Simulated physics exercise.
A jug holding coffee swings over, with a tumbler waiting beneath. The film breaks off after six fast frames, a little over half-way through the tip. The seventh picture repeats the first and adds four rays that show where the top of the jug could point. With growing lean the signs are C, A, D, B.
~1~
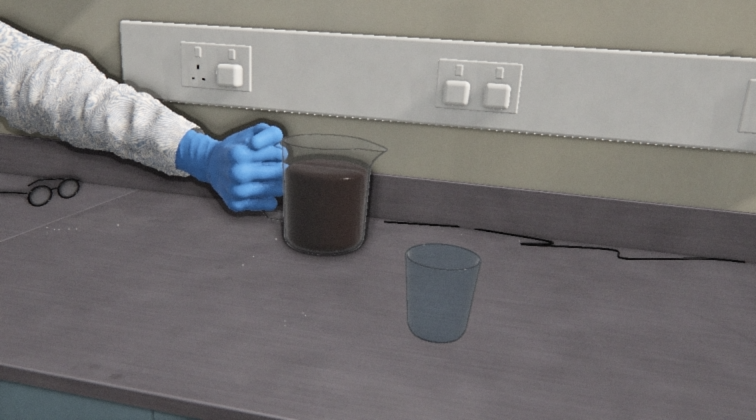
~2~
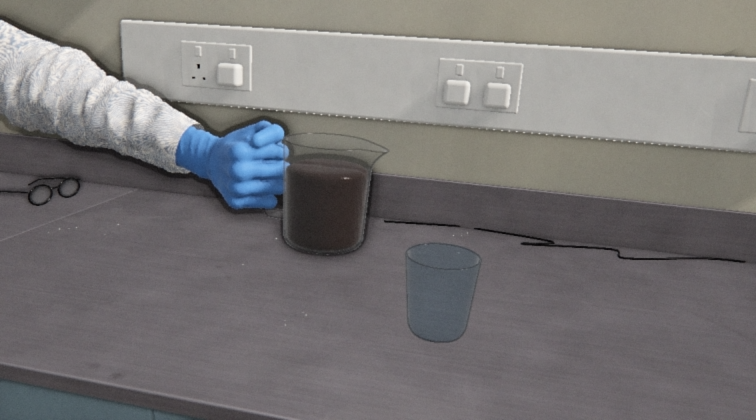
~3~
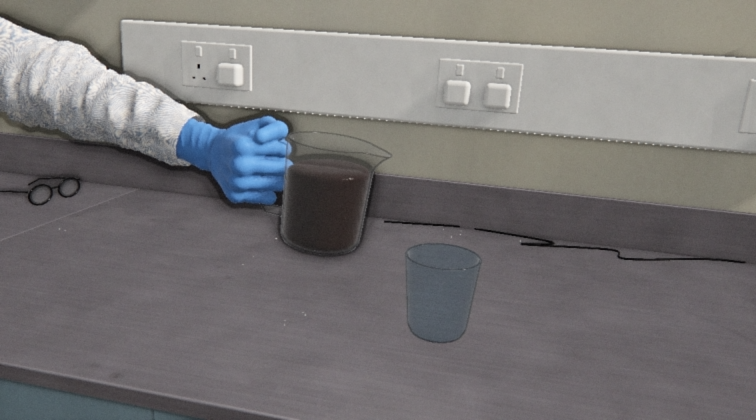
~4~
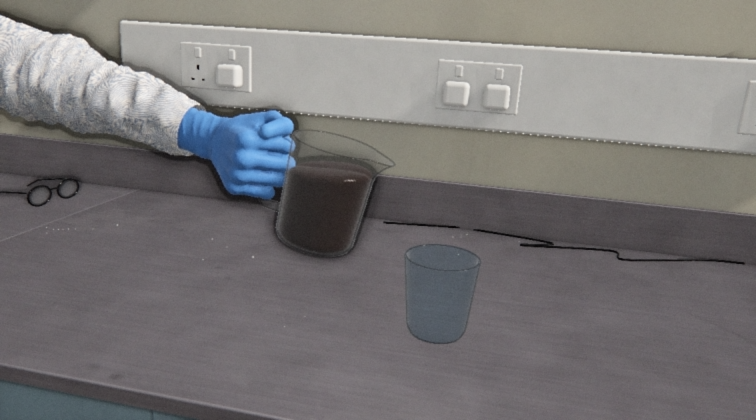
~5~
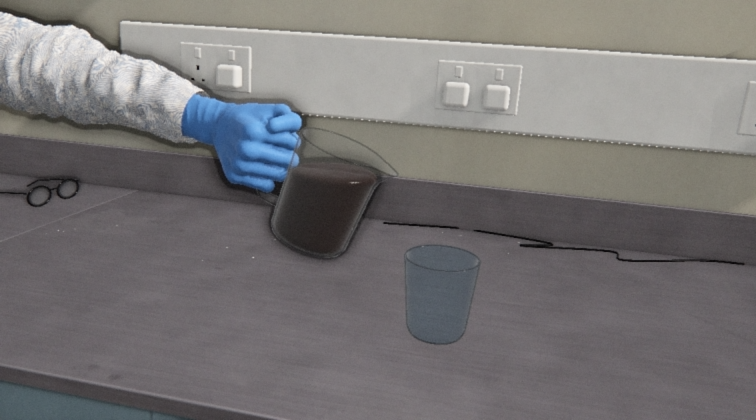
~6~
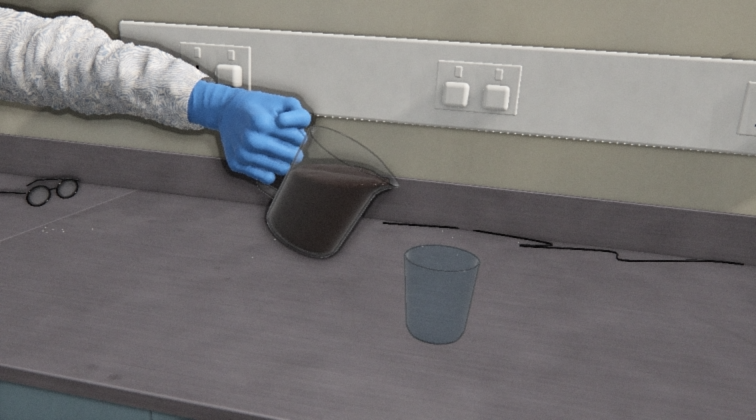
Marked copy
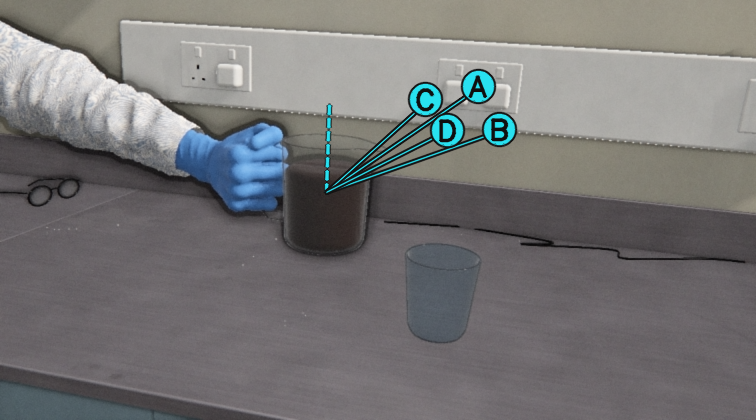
The video shows a blue-gloved hand holding a clear jug of dark brown liquid on a grey countertop, then gradually tilting it to the right beside a bluish tumbler, which stays still and receives no liquid.
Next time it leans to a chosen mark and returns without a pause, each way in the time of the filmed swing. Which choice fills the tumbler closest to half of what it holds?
Choose D.
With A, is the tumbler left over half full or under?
Under half.
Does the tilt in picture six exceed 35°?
No, it does not.
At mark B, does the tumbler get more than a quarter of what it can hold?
Yes.
On the marked copy, A at (464, 97); B at (484, 136); C at (414, 113); D at (432, 138).
With A, the tumbler ends with about 35 % of what it can hold.
With B, the tumbler ends with about 66 % of what it can hold; 4 % of the coffee is spilt.
With C, the tumbler ends with about 21 % of what it can hold.
With D, the tumbler ends with about 51 % of what it can hold.
